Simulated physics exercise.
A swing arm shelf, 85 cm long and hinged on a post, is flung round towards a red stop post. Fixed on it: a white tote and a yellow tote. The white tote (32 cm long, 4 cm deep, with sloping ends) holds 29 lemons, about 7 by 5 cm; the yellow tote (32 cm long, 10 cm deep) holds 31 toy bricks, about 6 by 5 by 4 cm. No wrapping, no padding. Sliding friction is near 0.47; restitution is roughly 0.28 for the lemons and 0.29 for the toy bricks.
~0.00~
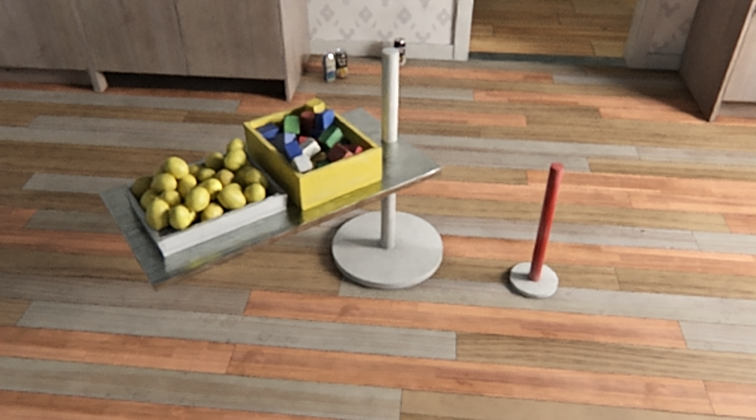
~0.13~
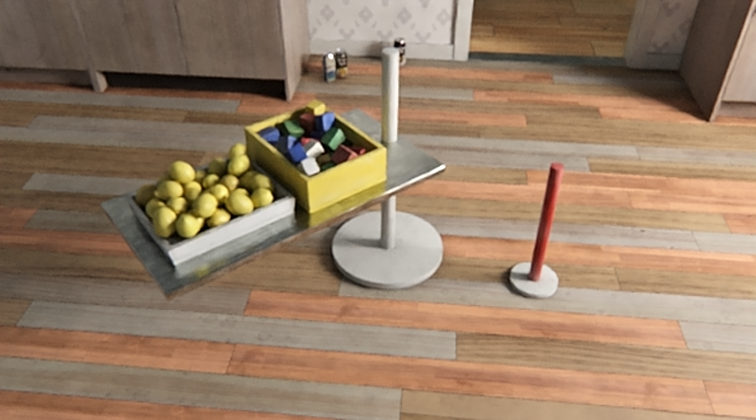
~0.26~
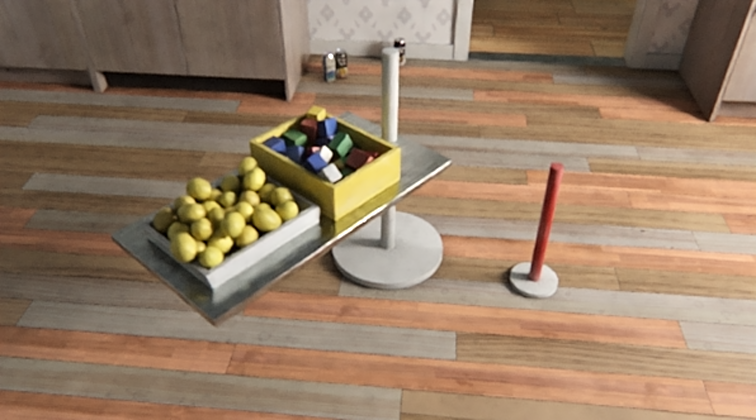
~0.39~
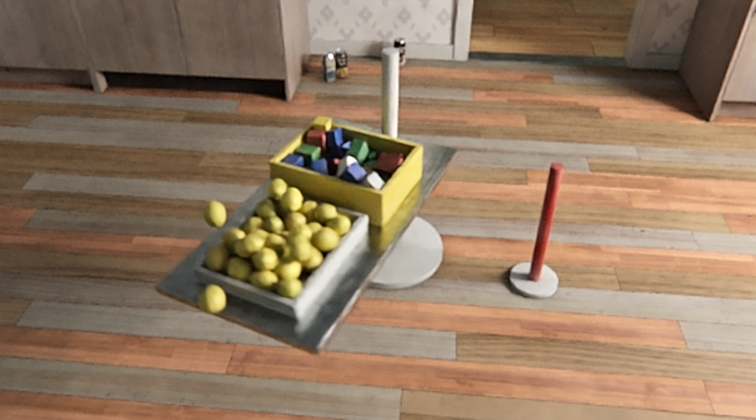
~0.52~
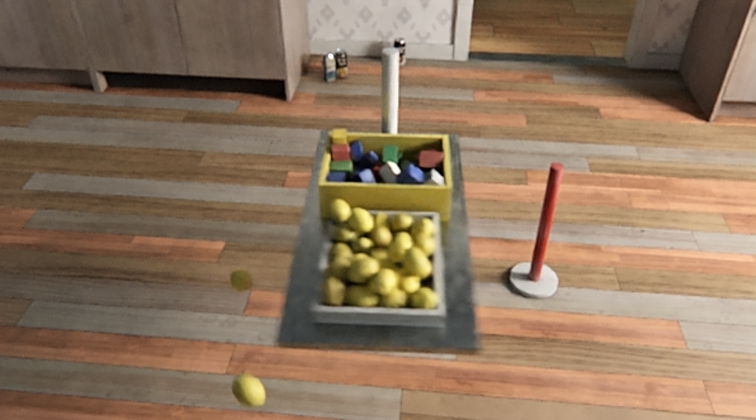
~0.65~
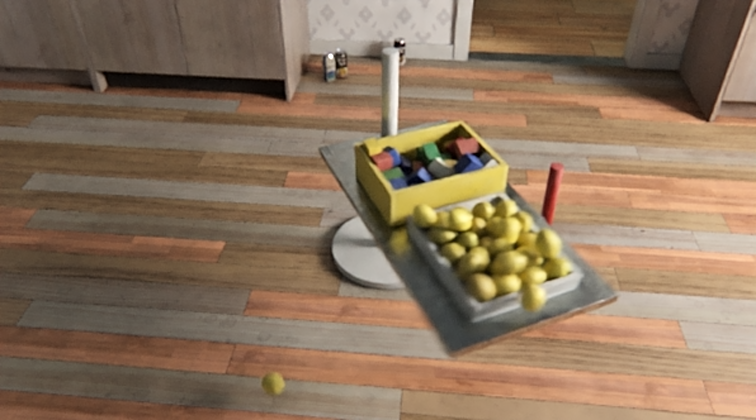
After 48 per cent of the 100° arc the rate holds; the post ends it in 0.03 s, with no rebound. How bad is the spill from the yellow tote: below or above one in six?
The yellow tote loses less than a sixth of its toy bricks.
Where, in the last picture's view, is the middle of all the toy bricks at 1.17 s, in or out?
Around (460, 161).
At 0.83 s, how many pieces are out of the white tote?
About: White tote 4.
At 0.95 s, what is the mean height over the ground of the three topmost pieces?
Some 58 cm up.
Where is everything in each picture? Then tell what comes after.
In the first frame (we follow the rim corner now nearest the camera, unless another is named), yellow tote (by its farthest rim corner) at (320, 102); white tote at (161, 239); swung 0°; nothing out yet.
In the second frame, yellow tote at (319, 104); white tote at (172, 248); swung 3°.
In the third frame, yellow tote at (317, 110); white tote at (210, 272); swung 13°.
In the fourth frame, yellow tote at (319, 120); white tote at (296, 301); swung 30°; 2 out, the lowest lemon at (212, 300).
In the fifth frame, yellow tote at (333, 134); white tote at (440, 310); swung 53°; 2 out, the lowest lemon at (241, 281).
In the sixth frame, yellow tote at (360, 144); white tote at (576, 272); swung 78°; 3 out, the lowest lemon at (273, 384).
After 0.75 s, end of the swing.
After 0.83 s, 4 of 29 out of the white tote and 0 of 31 out of the yellow tote.
After 0.95 s, 8 of 29 out of the white tote and 0 of 31 out of the yellow tote.
After 1.17 s, 9 of 29 out of the white tote and 0 of 31 out of the yellow tote.
Outcome (at 1.60 s), 9 of 29 out of the white tote and 0 of 31 out of the yellow tote. Asked share, 0 of 31, 0 per cent.
